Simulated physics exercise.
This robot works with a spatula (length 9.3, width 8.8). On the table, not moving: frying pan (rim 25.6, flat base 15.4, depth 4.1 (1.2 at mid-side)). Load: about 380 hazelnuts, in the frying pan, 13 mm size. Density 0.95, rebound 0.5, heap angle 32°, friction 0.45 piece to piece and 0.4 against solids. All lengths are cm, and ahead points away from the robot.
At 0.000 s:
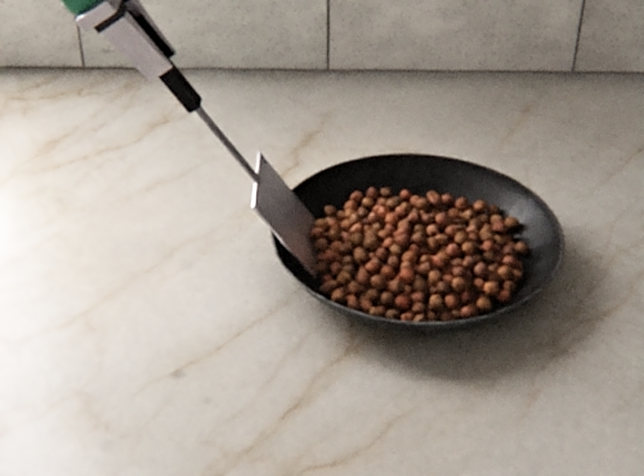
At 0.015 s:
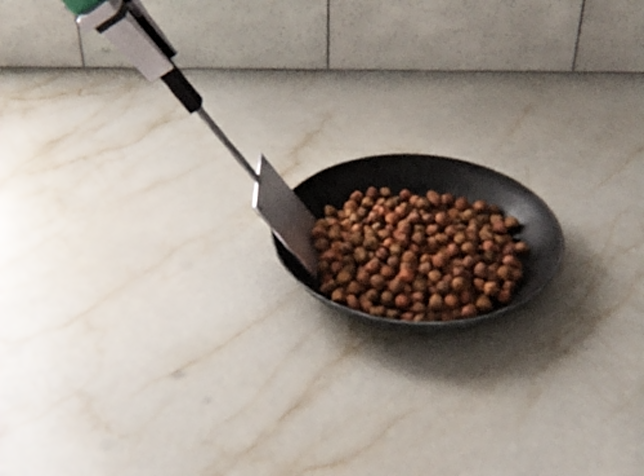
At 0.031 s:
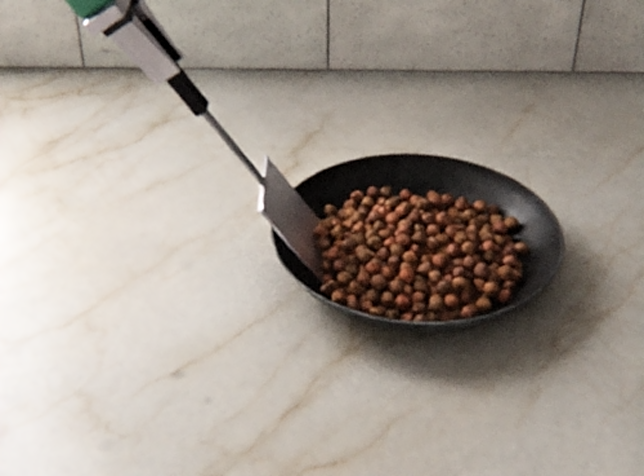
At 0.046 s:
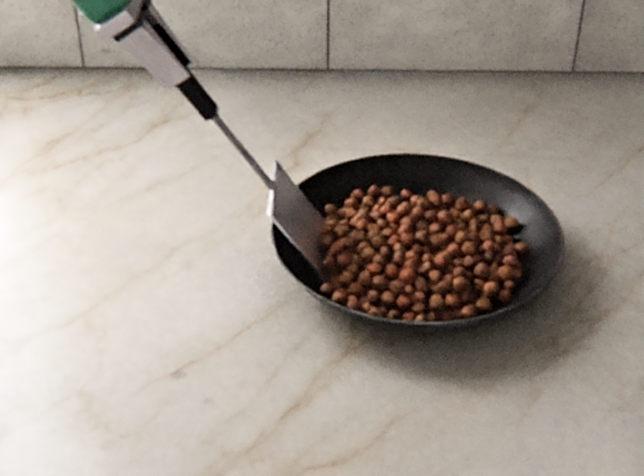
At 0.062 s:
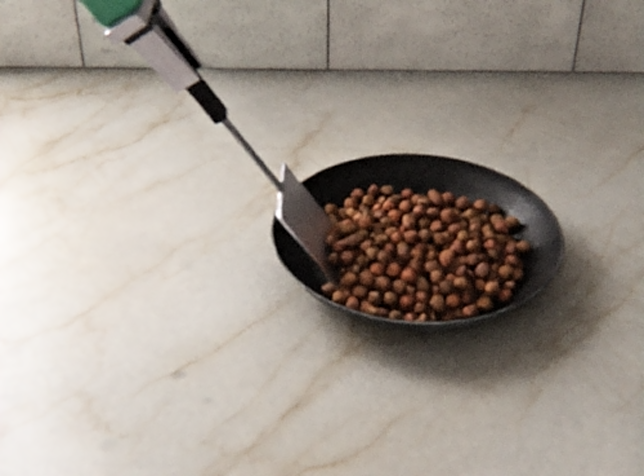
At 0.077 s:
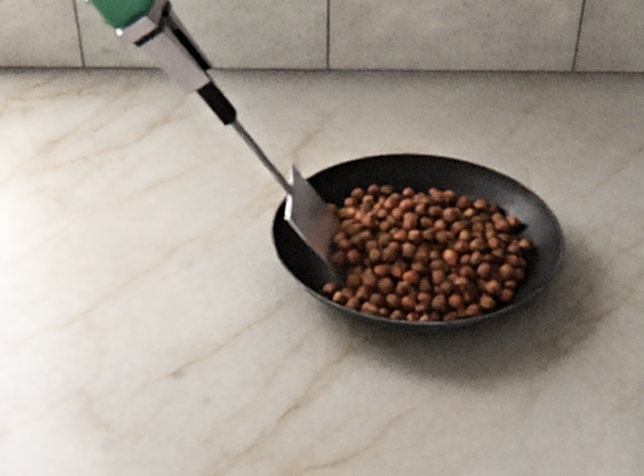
A spatula held by a robot arm pushes slowly rightward into hazelnuts in a frying pan.
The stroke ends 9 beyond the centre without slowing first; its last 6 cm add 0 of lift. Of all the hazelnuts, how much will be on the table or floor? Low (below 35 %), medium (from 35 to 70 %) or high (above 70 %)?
A low share, below 35 %, ends on the table or floor.
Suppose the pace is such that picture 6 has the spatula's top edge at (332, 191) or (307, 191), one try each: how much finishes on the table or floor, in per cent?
About 45 and 35 per cent.
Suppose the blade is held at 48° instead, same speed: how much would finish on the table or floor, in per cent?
It would be near 20 per cent.
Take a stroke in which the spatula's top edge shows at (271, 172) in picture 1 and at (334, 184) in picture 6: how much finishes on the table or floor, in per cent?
Some 50 per cent.
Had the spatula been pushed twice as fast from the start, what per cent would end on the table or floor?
Then about 45 per cent.
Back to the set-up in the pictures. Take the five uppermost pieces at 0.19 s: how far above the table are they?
About 5 cm.
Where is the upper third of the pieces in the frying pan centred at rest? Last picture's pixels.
Around (516, 242).
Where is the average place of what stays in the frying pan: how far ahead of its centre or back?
Roughly 3.5 cm ahead.
After 0.19 s, sloping 56°, highest piece 5 above the table; 376 in the frying pan.
After 0.30 s, sloping 56°, highest piece 6 above the table; 376 in the frying pan.
After 0.55 s, sloping 56°, highest piece 6 above the table; 287 in the frying pan, 86 on the table or floor, 3 on the blade or in flight.
After 1.60 s, sloping 56°, highest piece 6 above the table; 281 in the frying pan, 95 on the table or floor.
In the end, 281 in the frying pan, 95 on the table or floor. That is 25 % on the table or floor.
